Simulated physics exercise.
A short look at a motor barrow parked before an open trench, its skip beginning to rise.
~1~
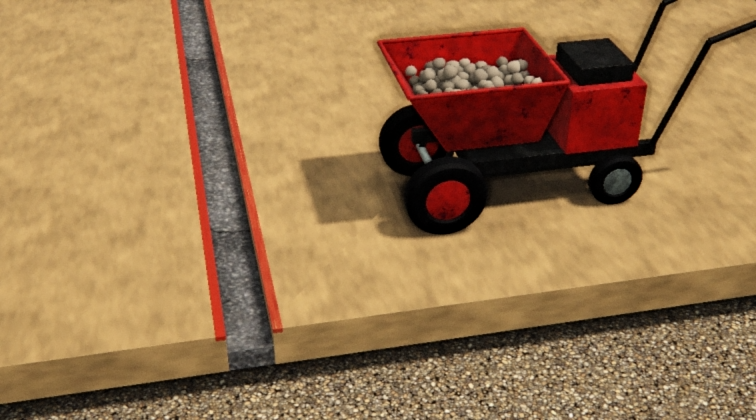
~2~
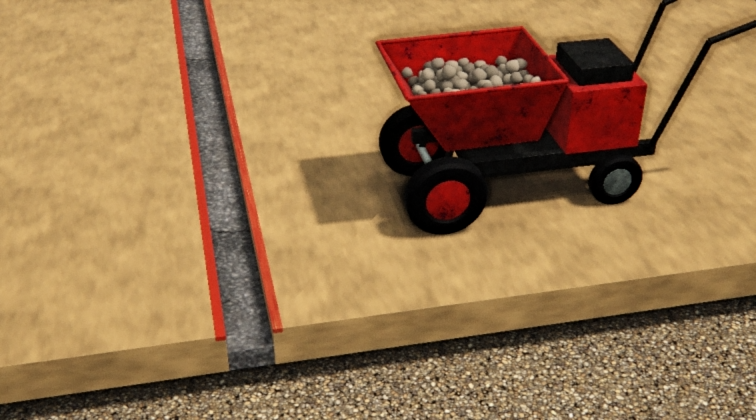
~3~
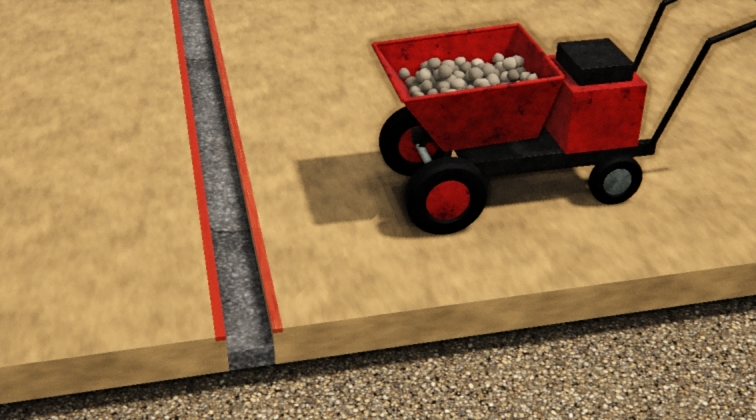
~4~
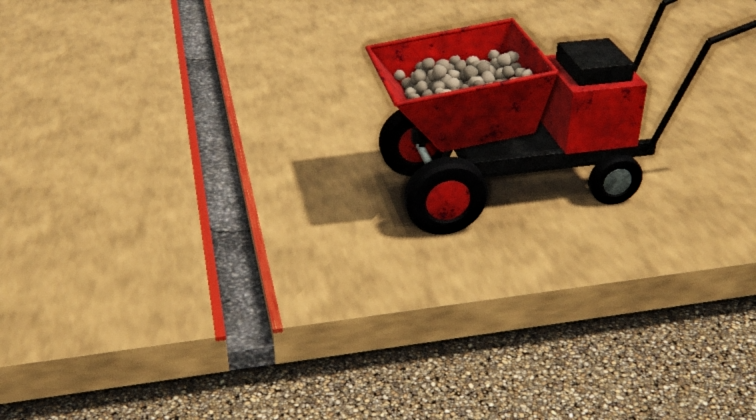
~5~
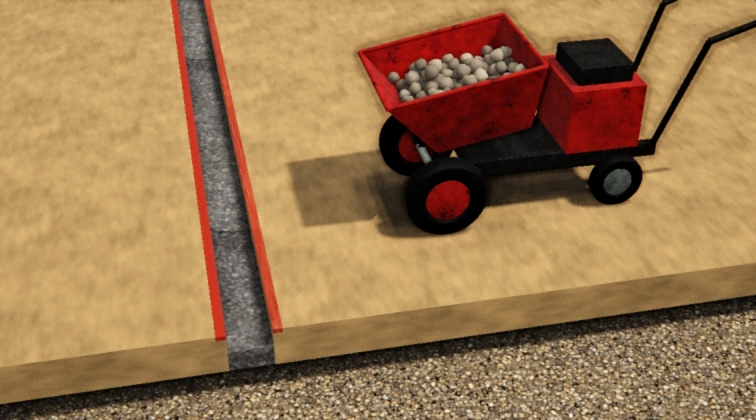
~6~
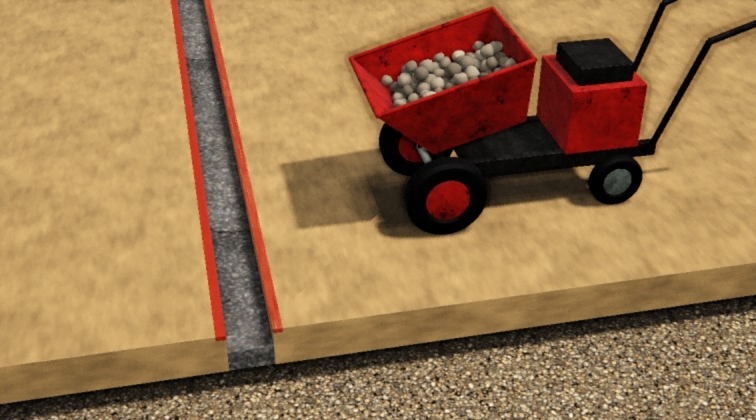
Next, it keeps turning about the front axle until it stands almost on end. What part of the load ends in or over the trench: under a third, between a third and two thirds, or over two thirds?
Between the edges lies less than a third of the load.
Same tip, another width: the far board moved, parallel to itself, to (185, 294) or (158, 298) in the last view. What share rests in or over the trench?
Roughly 10 per cent, and 10 per cent.
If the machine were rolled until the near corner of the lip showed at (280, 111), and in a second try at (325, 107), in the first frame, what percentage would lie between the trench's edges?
First some 0, then 50 per cent.
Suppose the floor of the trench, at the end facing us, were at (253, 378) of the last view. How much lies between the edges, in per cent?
Close to 10 per cent.
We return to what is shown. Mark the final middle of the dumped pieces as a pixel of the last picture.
Roughly at (282, 213).
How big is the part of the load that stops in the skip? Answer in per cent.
About 40 per cent.
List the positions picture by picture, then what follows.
Lip of the skip at (410, 98), level; top of the load at (462, 86), river pebbles; first edge of the trench at (268, 283); far edge at (214, 290), the trench under half as wide as the skip, and about half as deep as wide, in the first frame.
Lip of the skip at (408, 99), level; top of the load at (480, 76), in the second frame.
Lip of the skip at (403, 101), tipped barely; top of the load at (472, 76), in the third frame.
Lip of the skip at (397, 105), tipped a little; top of the load at (483, 69), in the fourth frame.
Lip of the skip at (388, 110), tipped a little; top of the load at (475, 66), in the fifth frame.
Lip of the skip at (378, 116), tipped clearly; top of the load at (489, 75); first edge of the trench at (268, 283); far edge at (214, 290), in the sixth frame.
Soon, skip tipped steeply; all in the skip.
A while on, skip tipped steeply; nearly all in the skip; a small part short of the trench.
Towards the end, skip tipped right over; about half in the skip; about half short of the trench; a small part in or heaped over the trench.
Finally, skip tipped right over; about a third in the skip; about half short of the trench; a small part in or heaped over the trench; none beyond it.
